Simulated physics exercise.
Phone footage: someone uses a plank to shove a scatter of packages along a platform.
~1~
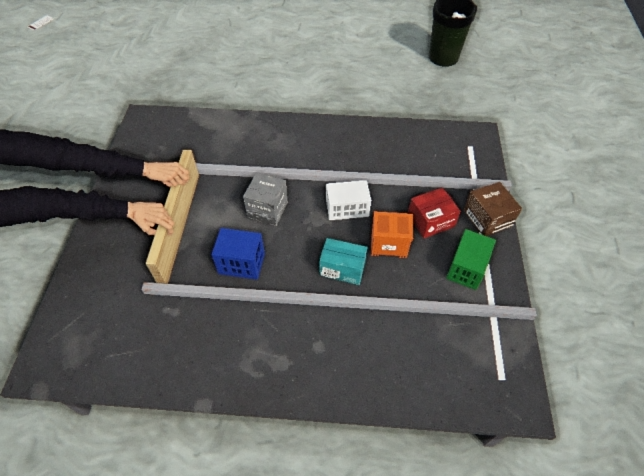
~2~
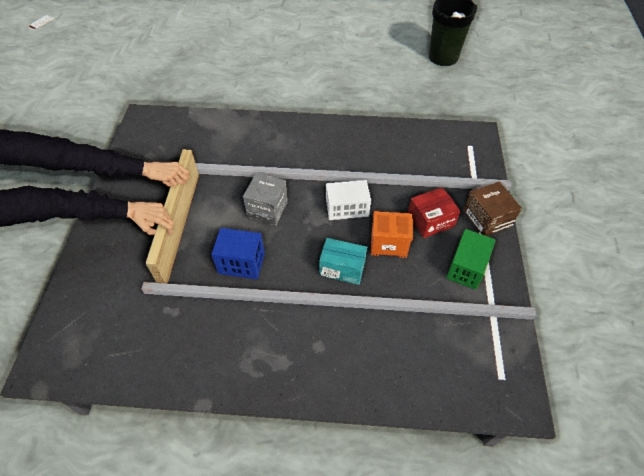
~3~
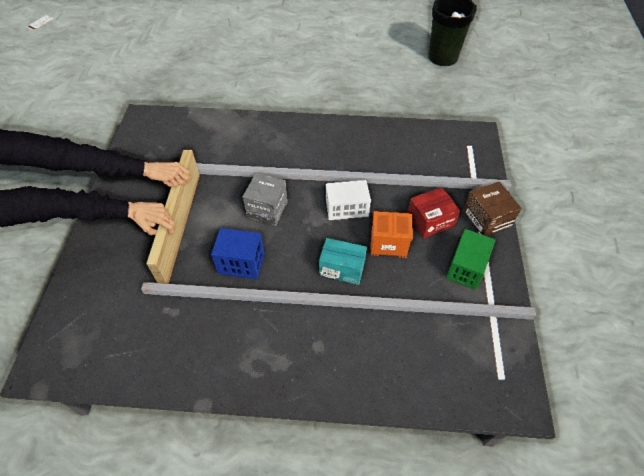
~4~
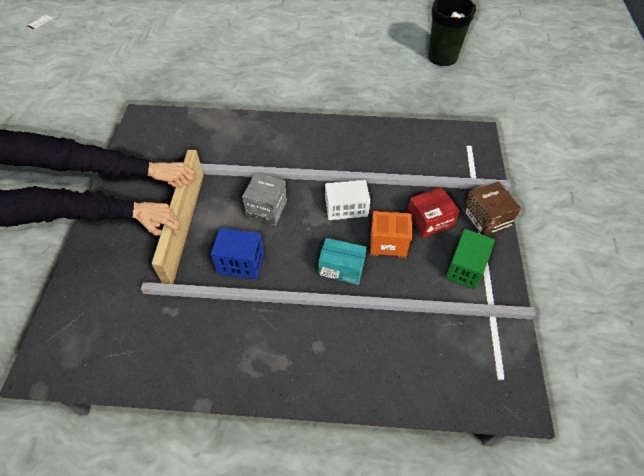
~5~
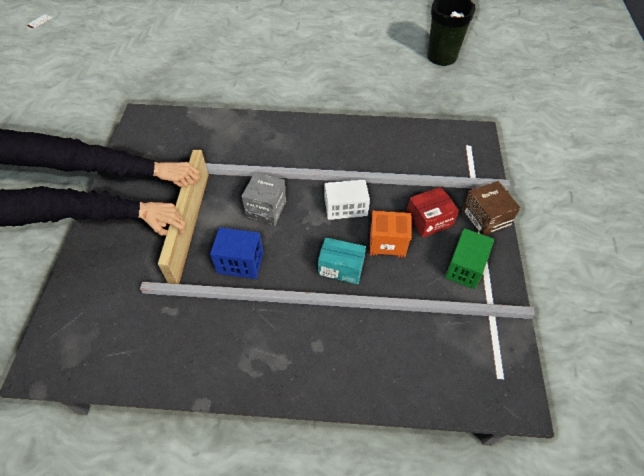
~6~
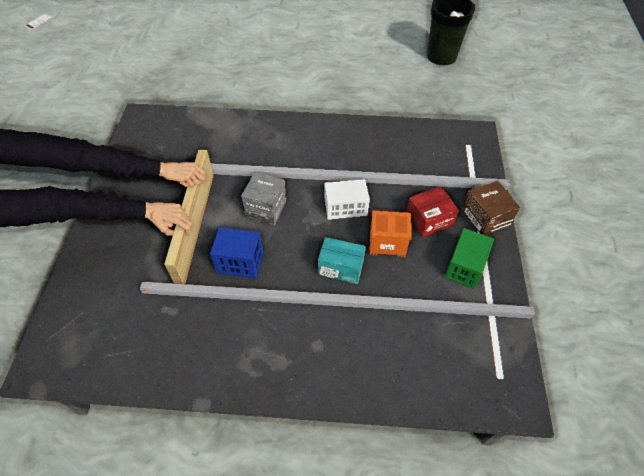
A wooden plank, held by two hands in dark sleeves, slid slightly to the right between two rails on a dark platform, while the scattered colourful boxes and crates ahead of it stayed practically still.
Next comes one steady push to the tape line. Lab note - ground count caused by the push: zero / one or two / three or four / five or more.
My prediction is five or more fallers.
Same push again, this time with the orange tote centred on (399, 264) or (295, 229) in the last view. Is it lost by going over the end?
In turn it slips off; stays put.
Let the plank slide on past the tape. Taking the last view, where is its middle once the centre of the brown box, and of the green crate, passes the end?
With the brown box it sits around (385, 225), with the green crate around (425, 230).
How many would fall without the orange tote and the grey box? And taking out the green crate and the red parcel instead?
The counts: 4 and 3.
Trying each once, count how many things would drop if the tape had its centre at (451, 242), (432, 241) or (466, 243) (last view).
Tallies in the order asked: 3, 3, 5.
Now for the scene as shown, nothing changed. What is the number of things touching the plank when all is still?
In total, 3.
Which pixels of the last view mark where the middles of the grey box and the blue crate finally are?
One is at about (499, 210), the other at about (512, 269).
Soon after, none off yet; brown box at rest near (490, 208); green crate at rest near (469, 258); red parcel at rest near (432, 212).
Then, none off yet; brown box at rest near (490, 208); green crate at rest near (469, 258); red parcel moved a little near (451, 216).
Further on, one off so far; brown box on the ground near (524, 255); green crate moved about its own width near (528, 258); red parcel moved well along near (520, 224).
At rest, the number that fall off is five or more; fallen, turquoise parcel, white crate, red parcel, green crate and brown box.
